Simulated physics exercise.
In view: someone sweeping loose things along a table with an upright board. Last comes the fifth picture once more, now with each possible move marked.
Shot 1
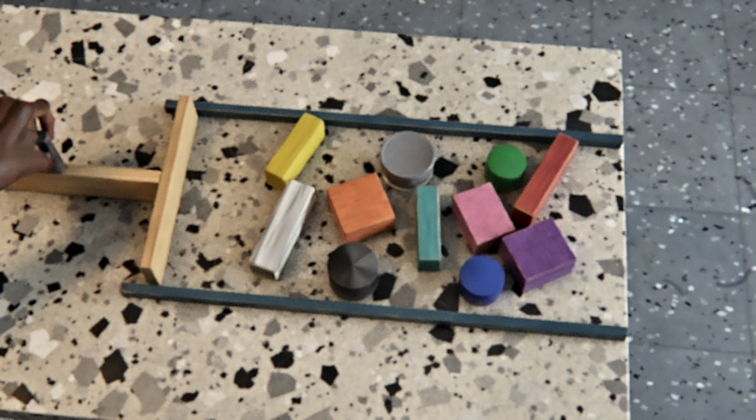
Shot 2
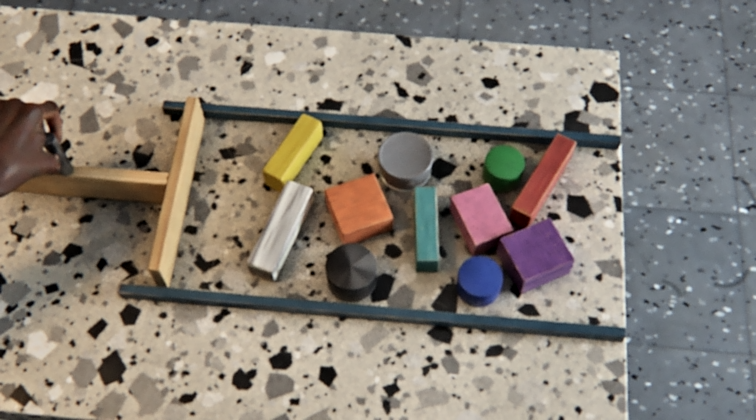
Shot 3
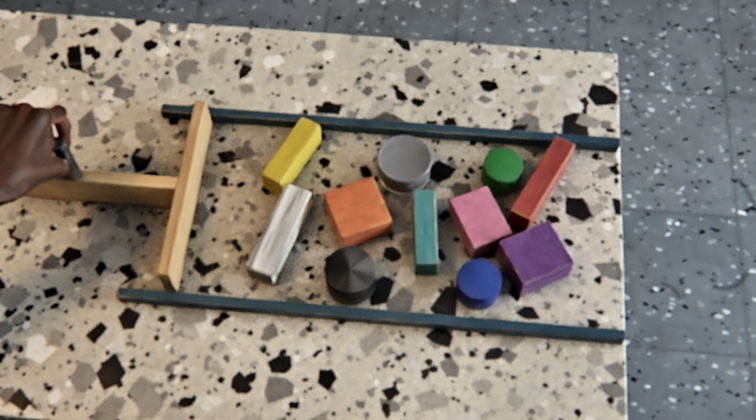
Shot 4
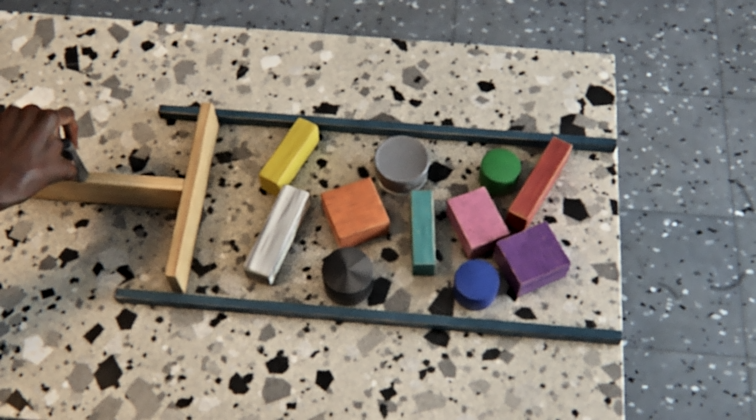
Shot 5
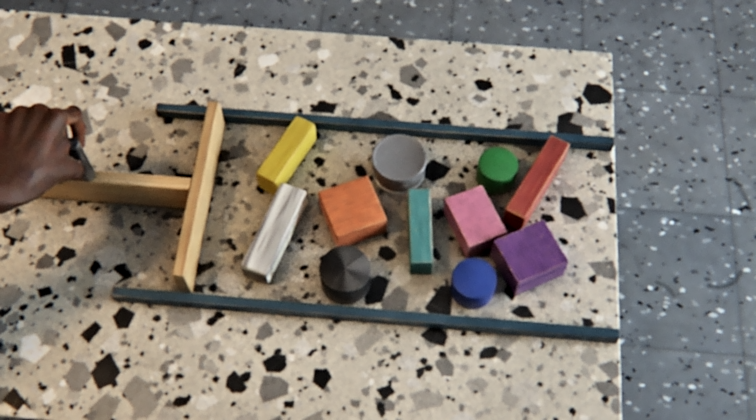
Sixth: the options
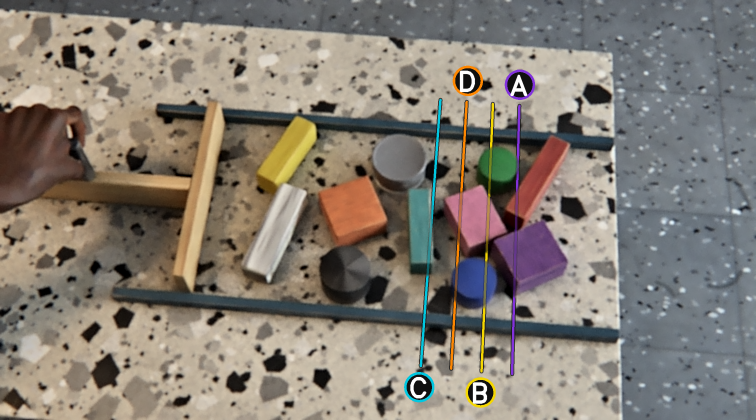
The footage shows a hand sliding an upright wooden board a short way to the right between two dark rails on a speckled table, while the loose coloured blocks, sticks and round pieces ahead of it stay essentially still, untouched.
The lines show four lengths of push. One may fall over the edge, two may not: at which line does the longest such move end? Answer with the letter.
It can go as far as D.
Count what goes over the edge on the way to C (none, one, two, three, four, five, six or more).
By then, none.
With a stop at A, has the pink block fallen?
Yes.
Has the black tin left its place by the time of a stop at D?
Yes.
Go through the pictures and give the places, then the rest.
In the first picture, red bar (544, 180); blue tin (481, 281); yellow stick (296, 152).
In the second picture, board (174, 179); purple block (535, 256).
In the third picture, board (182, 183); pink block (479, 222).
In the fourth picture, board (190, 185); orange block (355, 214).
In the fifth picture, board (197, 184); grey tin (399, 165); black tin (345, 275); red bar (536, 183).
On the marked copy, A at (516, 230); B at (488, 228); C at (431, 223); D at (459, 226).
With D. Early on, board (290, 192); yellow stick (317, 156); white stick (321, 234).
Further on, board (384, 199); red bar (564, 185); purple block (555, 283).
At the end, board (457, 205); purple block (613, 301); pink block (606, 246); none fallen.
As for the rest, A drops five; B drops three; C is within the limit but short.
